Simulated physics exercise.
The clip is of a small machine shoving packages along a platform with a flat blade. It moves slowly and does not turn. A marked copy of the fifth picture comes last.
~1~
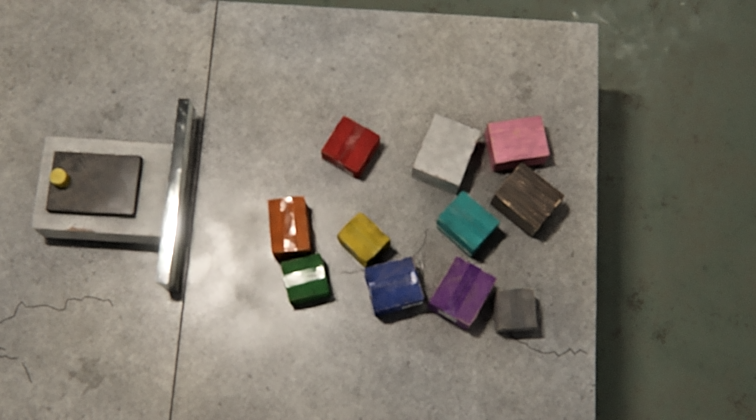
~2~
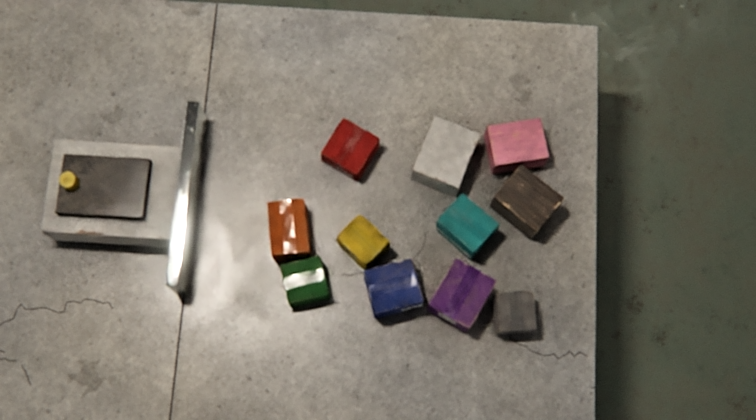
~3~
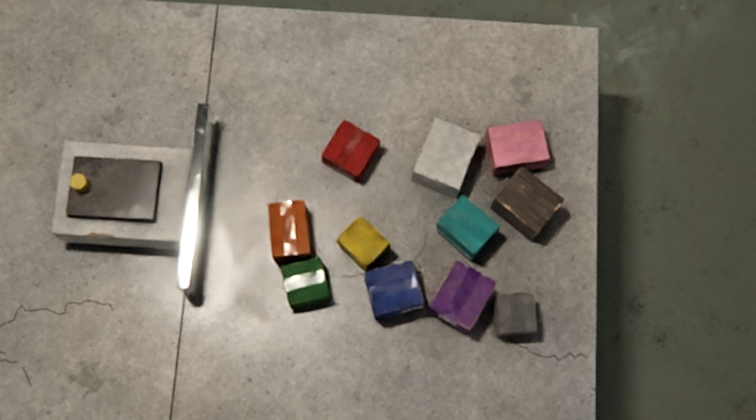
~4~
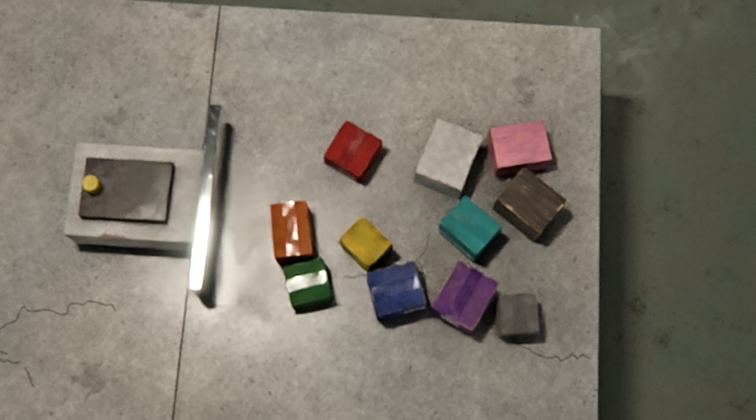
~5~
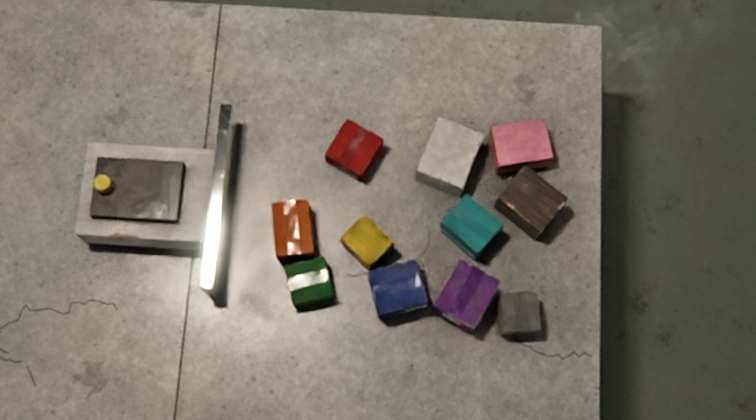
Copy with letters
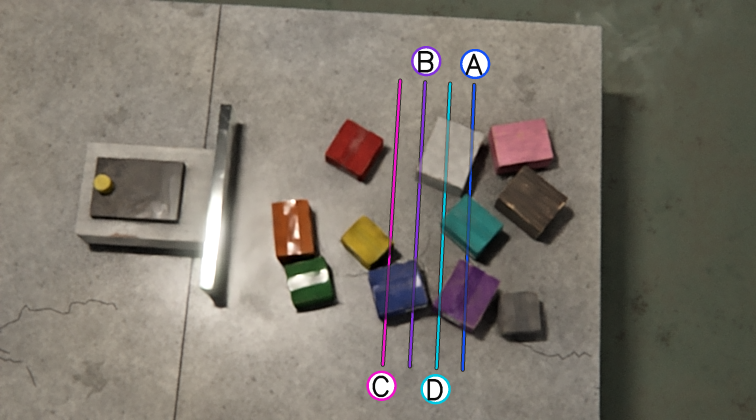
A small machine with a flat upright blade slowly moving right across a grey platform towards scattered coloured boxes, which stay still.
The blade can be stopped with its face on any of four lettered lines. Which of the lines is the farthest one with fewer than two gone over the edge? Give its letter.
No second one falls up to A.
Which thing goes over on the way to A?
The grey box goes over.
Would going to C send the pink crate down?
By then, no.
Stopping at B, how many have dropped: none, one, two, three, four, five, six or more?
By then, none.
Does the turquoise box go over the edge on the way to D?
No.
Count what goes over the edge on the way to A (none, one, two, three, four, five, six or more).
By then, one.
On the marked copy, A at (469, 222); B at (418, 219); C at (392, 217); D at (444, 221).
Taking A. A third of the way, robot (235, 195); green parcel (331, 284); yellow parcel (378, 244).
Two thirds of the way, robot (326, 201); grey box (556, 312); pink crate (526, 148).
When it is over, robot (395, 205); grey box over the edge; pink crate (592, 151); one fallen.
As for the rest, B is within the limit but short; C is within the limit but short; D is within the limit but short.
